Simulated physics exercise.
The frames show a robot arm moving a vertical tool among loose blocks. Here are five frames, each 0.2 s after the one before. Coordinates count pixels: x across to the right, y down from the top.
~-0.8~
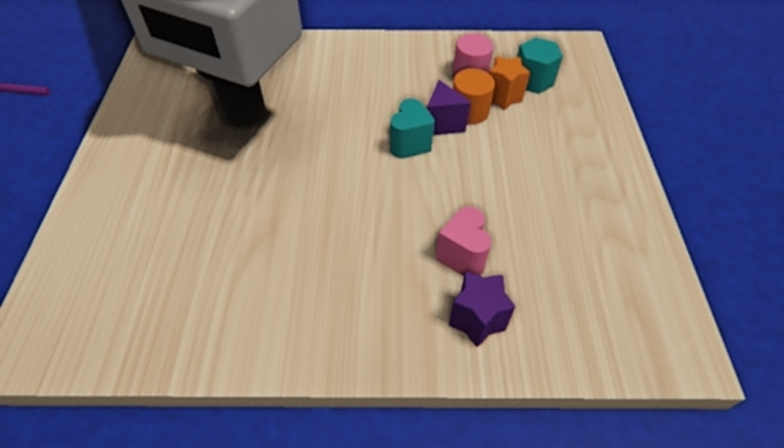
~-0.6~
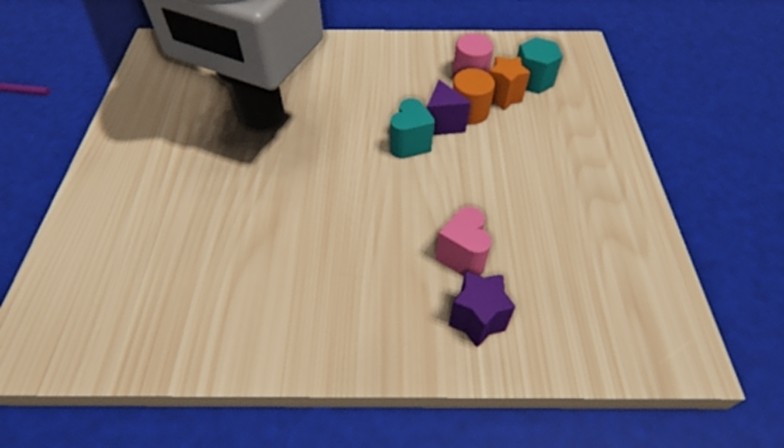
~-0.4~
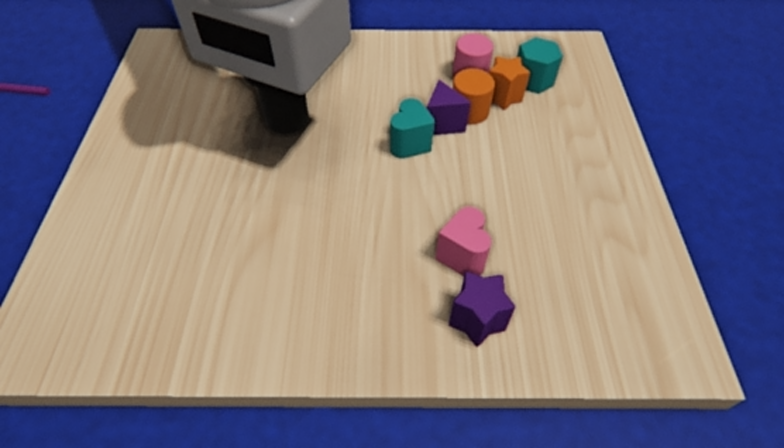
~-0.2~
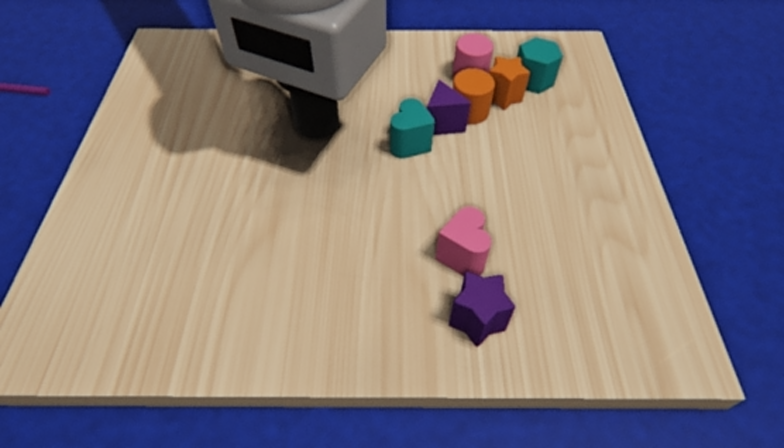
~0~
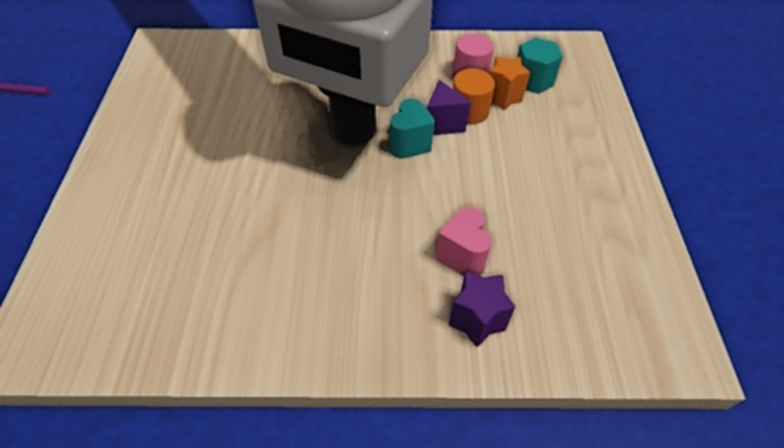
On a wooden board, a robot arm moves its dark vertical tool rightward toward a turquoise heart block, the colourful blocks staying still.
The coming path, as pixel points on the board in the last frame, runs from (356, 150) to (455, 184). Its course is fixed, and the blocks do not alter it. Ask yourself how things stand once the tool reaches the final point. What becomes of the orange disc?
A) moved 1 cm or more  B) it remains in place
B (it remains in place)
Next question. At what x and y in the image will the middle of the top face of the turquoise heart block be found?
Its top face will be centred at roughly (438, 118).
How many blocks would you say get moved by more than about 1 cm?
I'd say one block gets moved.
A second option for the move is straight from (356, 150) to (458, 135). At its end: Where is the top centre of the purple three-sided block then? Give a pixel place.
I expect it at (496, 96).
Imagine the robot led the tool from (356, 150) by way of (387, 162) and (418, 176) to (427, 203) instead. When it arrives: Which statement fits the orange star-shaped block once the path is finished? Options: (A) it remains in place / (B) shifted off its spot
The one that fits is A, it remains in place.
The first path, step by step. One third of the way, tool (388, 141); turquoise heart block (423, 113), turned 35° anticlockwise; purple three-sided block (448, 93).
Two thirds of the way, tool (424, 153); turquoise heart block (437, 117), turned 90° anticlockwise; purple three-sided block (448, 92).
At the end, tool (458, 164); turquoise heart block (438, 118), turned 95° anticlockwise; purple three-sided block (448, 92); orange disc not moved.
